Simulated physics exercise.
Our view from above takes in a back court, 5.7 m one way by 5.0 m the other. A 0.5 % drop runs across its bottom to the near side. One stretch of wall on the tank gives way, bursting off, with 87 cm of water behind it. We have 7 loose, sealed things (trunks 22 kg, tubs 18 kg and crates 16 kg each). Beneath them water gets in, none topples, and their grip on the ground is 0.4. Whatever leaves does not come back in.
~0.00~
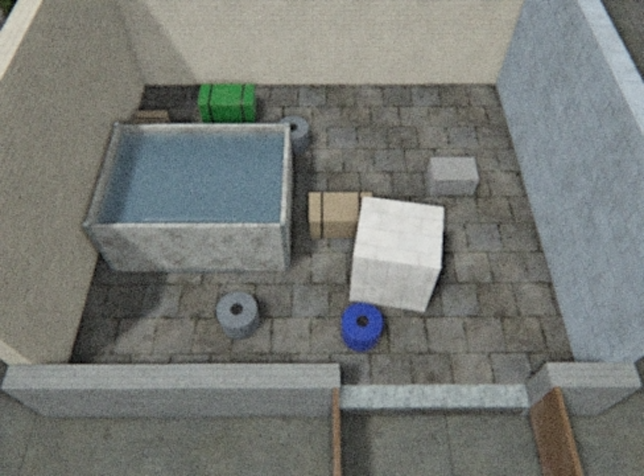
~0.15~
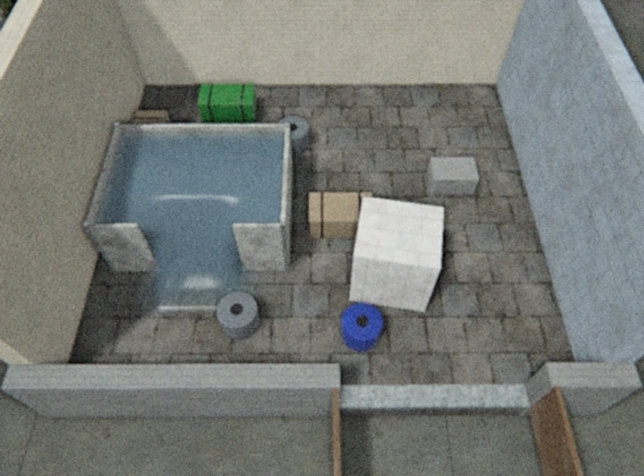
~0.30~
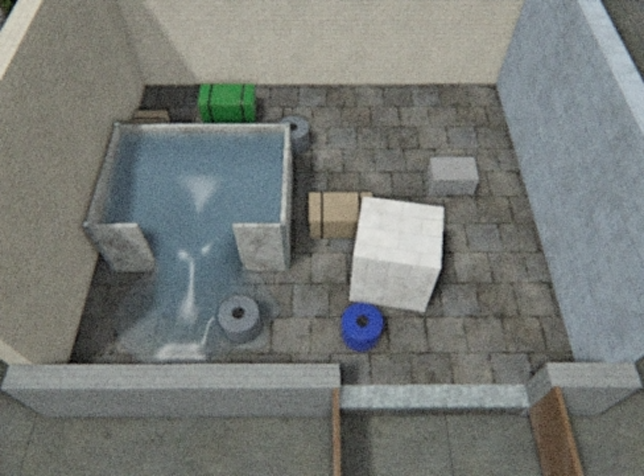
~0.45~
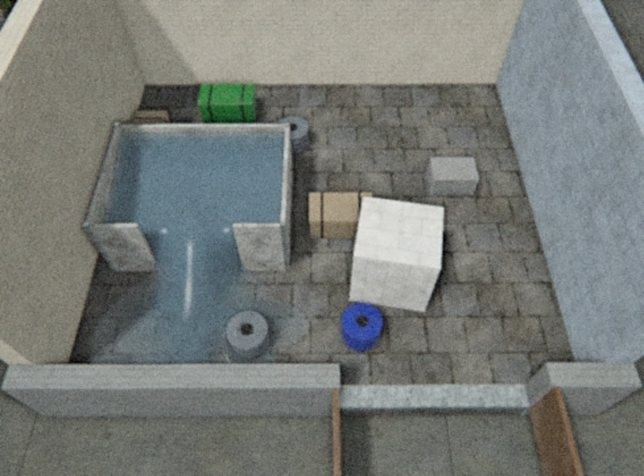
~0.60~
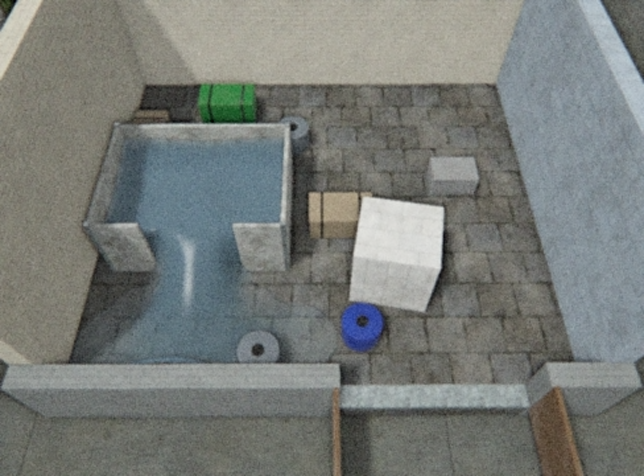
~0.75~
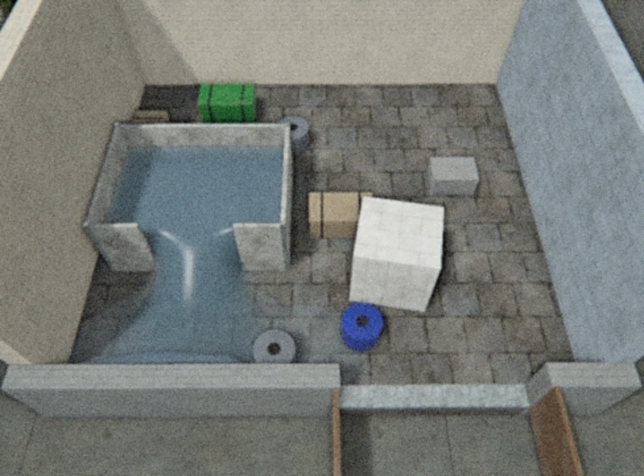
In a walled, stone-paved yard seen from above, a raised tank of water stands at the left among scattered tubs and boxes. The middle of its near wall gives way and water pours out, spreading across the paving toward the low front wall. The gray tub nearest the opening slides a short way right and nearer, while the others stay put.
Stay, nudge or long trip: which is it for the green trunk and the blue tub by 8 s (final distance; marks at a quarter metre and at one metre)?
I'd say the green trunk remains almost still. I'd say the blue tub goes a long distance.
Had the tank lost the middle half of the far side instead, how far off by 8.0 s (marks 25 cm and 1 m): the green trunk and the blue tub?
In that case the green trunk winds up well away while the blue tub does not really move.
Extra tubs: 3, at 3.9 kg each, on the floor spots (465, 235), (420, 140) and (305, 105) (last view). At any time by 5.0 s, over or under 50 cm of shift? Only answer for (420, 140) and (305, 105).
Lab note - in order: Below threshold / above threshold.
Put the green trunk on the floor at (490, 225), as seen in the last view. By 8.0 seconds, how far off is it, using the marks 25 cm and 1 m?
In the end it is hauled off.
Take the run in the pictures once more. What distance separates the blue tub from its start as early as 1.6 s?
60 cm, give or take.
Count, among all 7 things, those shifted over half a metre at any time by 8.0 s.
The total is 4.
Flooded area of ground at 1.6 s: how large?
About 10.5 m2.
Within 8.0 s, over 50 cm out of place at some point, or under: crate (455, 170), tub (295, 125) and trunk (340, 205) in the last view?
Taking them in order: Exceeded, fell shy and exceeded.
After 1.6 s the green trunk is near (227, 94), 0.0 m from its start, aground; the blue tub is near (416, 314), 0.6 m from its start, aground; 0 of 7 are out; 1 afloat.
After 3.6 s the green trunk is near (227, 94), 0.0 m from its start, aground; the blue tub is near (520, 226), 2.4 m from its start, aground; 0 of 7 are out; 1 afloat.
After 5.6 s the green trunk is near (227, 94), 0.0 m from its start, aground; the blue tub is near (479, 141), 3.2 m from its start, aground; 0 of 7 are out; 0 afloat.
After 8.0 s the green trunk is near (227, 94), 0.0 m from its start, aground; the blue tub is near (455, 141), 3.1 m from its start, aground; 0 of 7 are out; 2 afloat.
